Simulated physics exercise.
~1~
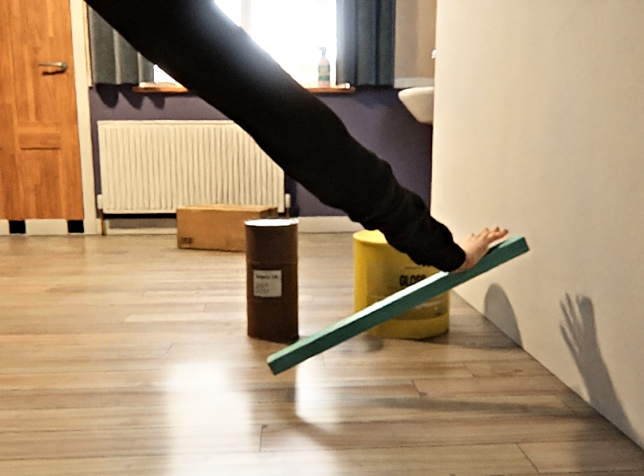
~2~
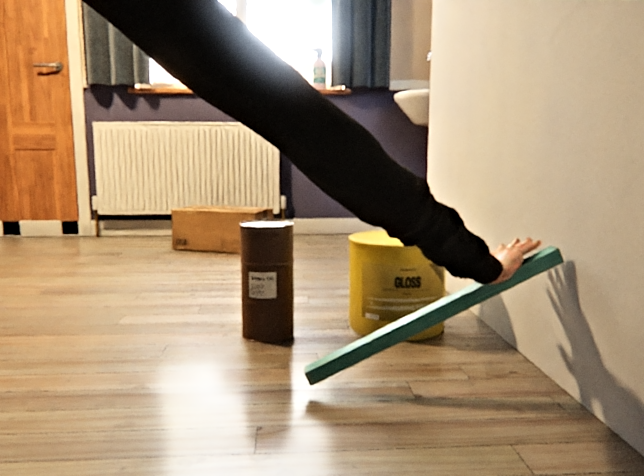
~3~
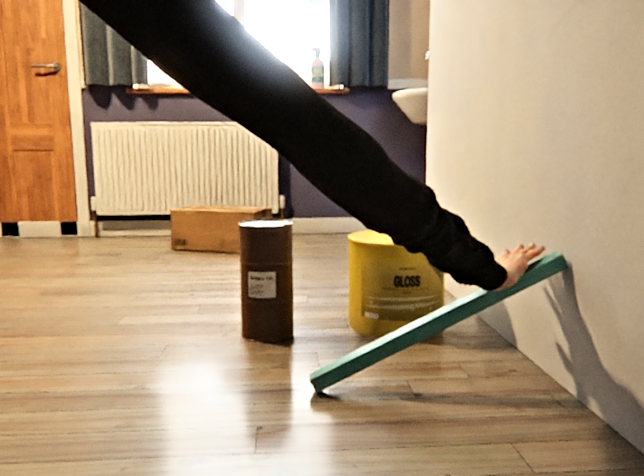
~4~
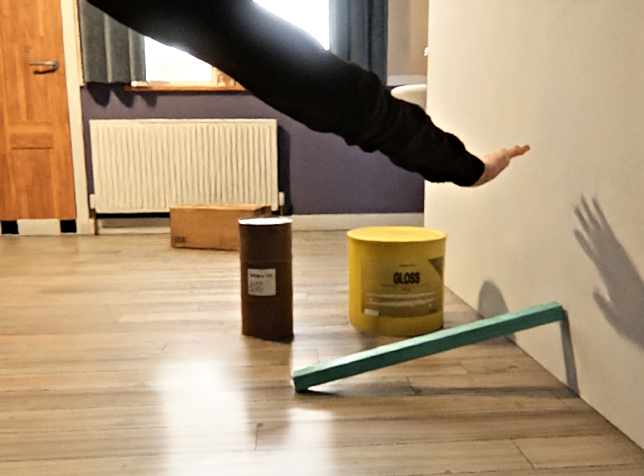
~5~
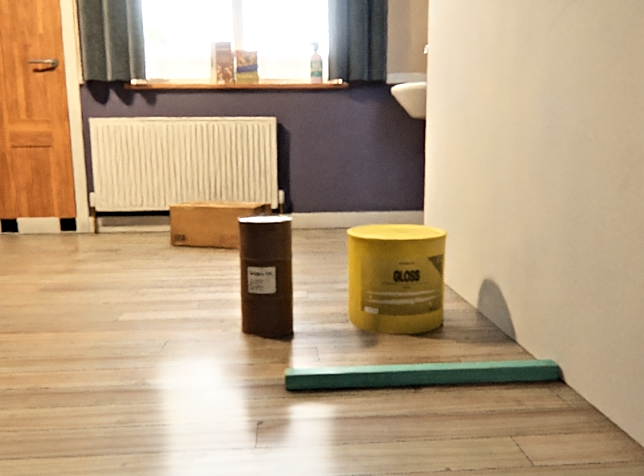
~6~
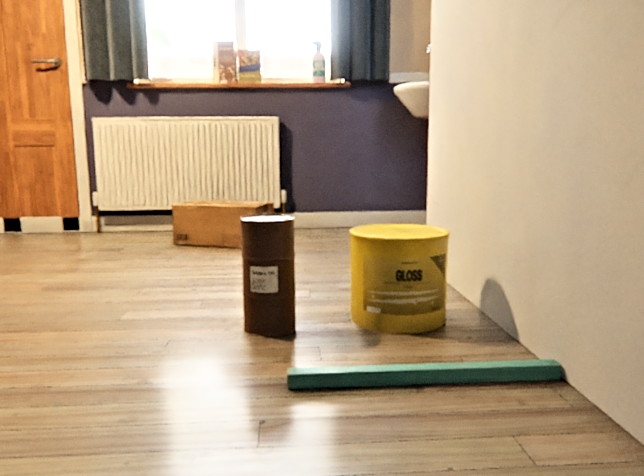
At first, an arm in a dark sleeve reaches in from the upper left, holding a turquoise pole at a slant above a wooden floor, near a bare white wall. The hand moves the pole to the right and lowers it until its bottom end meets the floor and its top leans on the wall. The fingers then let go and the hand draws back as the pole slips down the wall. It drops flat and comes to rest on the floor, while the brown canister and yellow pail behind it stay in place.
